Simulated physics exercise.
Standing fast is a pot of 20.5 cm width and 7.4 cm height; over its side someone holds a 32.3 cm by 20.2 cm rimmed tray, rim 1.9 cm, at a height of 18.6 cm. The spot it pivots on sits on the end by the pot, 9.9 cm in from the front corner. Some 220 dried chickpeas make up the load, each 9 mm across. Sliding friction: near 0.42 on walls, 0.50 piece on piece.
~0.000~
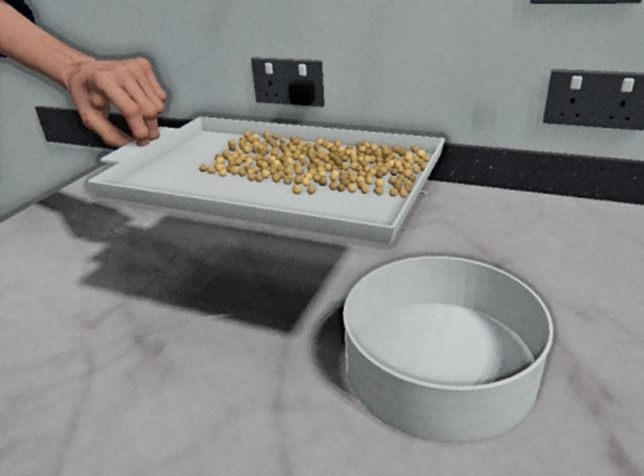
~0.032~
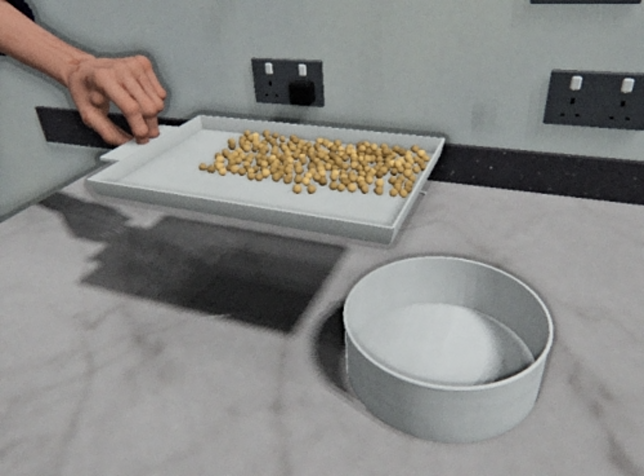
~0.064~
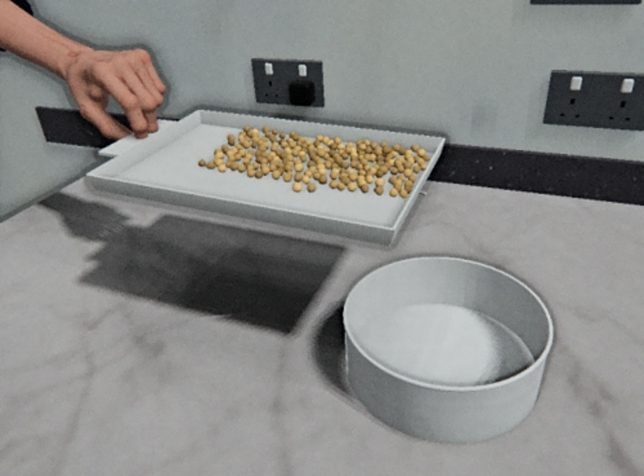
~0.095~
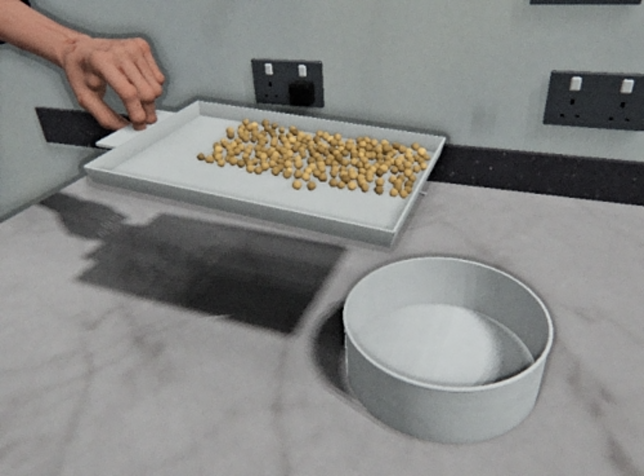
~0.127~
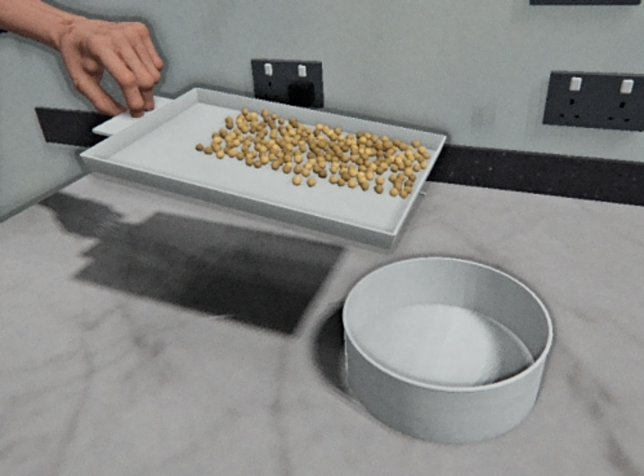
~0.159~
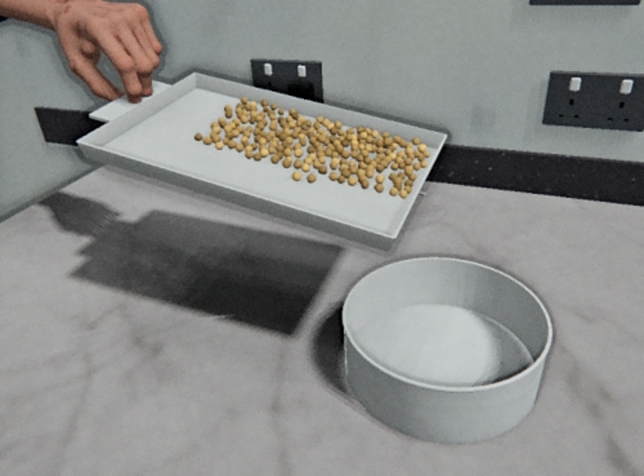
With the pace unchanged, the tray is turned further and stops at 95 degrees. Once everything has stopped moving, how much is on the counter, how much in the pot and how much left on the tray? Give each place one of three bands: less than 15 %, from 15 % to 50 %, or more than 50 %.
Counter: A slight amount. Pot: The main share. Tray: A slight amount.
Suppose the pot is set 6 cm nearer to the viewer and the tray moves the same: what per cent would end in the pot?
95 %.
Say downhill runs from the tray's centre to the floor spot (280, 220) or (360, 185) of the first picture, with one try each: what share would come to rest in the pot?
Roughly 60 per cent on the first try and 80 per cent on the second.
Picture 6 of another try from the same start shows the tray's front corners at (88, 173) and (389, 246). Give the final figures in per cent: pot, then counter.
Split: Pot = 60, counter = 40.
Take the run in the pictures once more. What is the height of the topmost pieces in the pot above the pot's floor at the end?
Height: Approx. 2.0 cm.
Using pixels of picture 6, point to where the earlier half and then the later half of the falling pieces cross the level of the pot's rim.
First near (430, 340), then at (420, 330).
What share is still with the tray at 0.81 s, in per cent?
Value: About 80%.
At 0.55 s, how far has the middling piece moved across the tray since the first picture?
I'd say close to 8 centimetres.
After 0.55 s, tilt 51 degrees; the tray holds 100 %, the pot 0 %.
After 0.81 s, tilt 79 degrees; the tray holds 80 %, the pot 5 %.
After 1.17 s, tilt 95 degrees; the tray holds 20 %, the pot 60 %.
In the end, at 1.9 s, counter 5 %, pot 95 %, tray 5 %.
